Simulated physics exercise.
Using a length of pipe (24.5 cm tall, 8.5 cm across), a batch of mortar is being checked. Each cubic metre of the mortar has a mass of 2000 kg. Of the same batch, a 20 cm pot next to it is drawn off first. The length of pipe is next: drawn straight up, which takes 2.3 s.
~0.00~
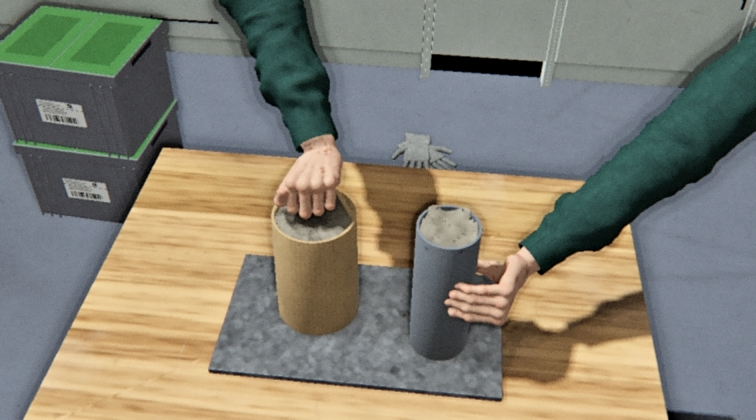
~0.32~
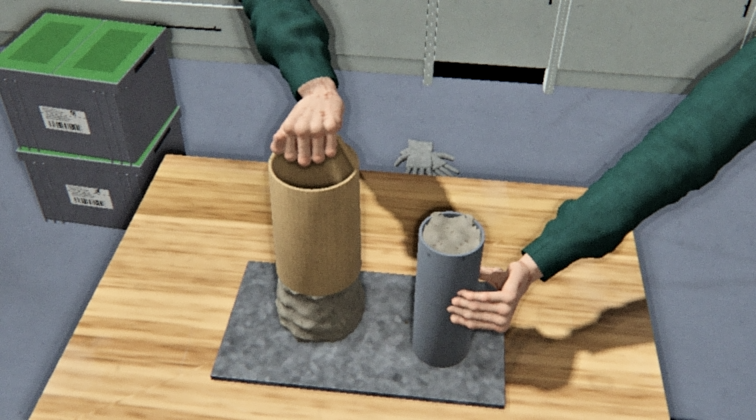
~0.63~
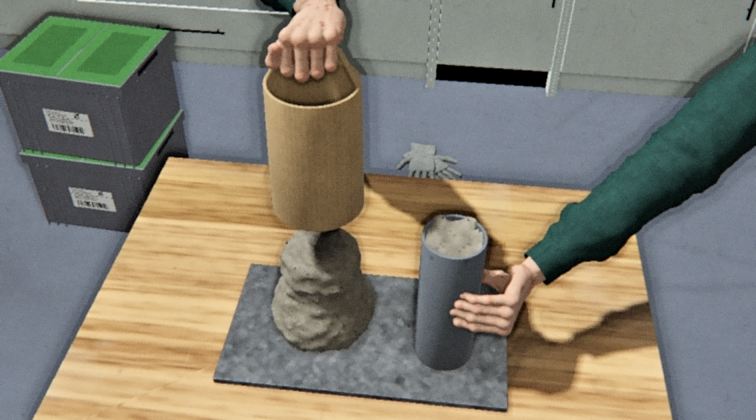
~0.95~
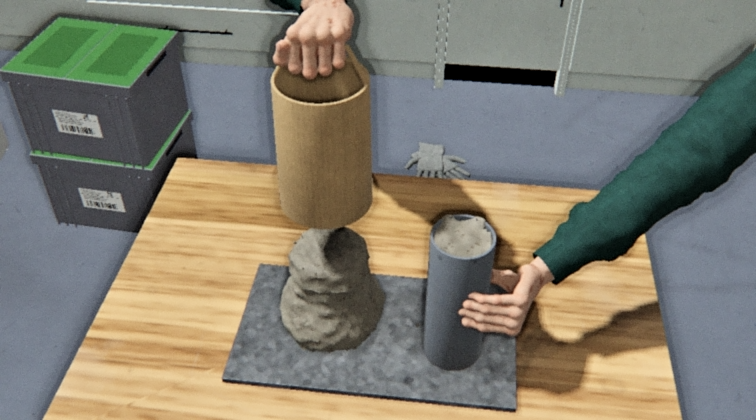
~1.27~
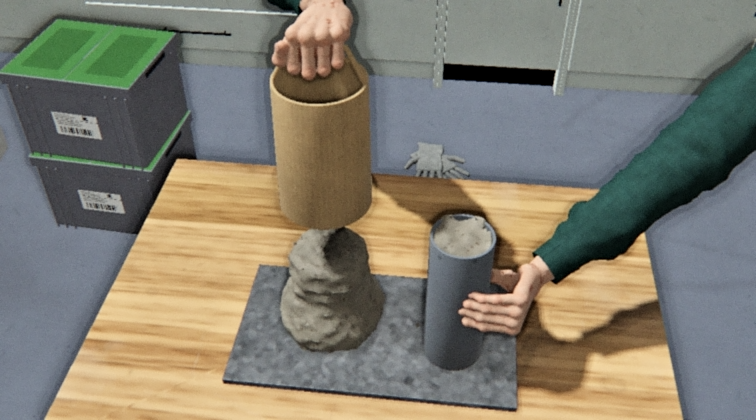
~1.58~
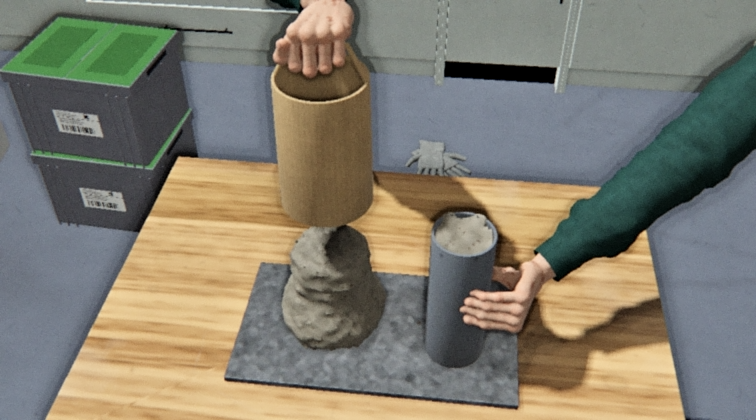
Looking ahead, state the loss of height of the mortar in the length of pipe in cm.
7 cm.
After 2.2 s, the length of pipe is up 6.4 cm; the mortar has come down 0.3 cm to 24 cm and is 8.8 cm wide.
After 2.7 s, the length of pipe is up 15 cm; the mortar has come down 4.9 cm to 20 cm and is 12 cm wide.
After 3.3 s, the length of pipe is up 25 cm; the mortar has come down 6.9 cm to 18 cm and is 13 cm wide.
After 4.0 s, the length of pipe is clear; the mortar has come down 7.0 cm to 17 cm and is 14 cm wide.
After 4.5 s, at rest, the length of pipe is clear; the mortar has come down 7.1 cm to 17 cm and is 14 cm wide.
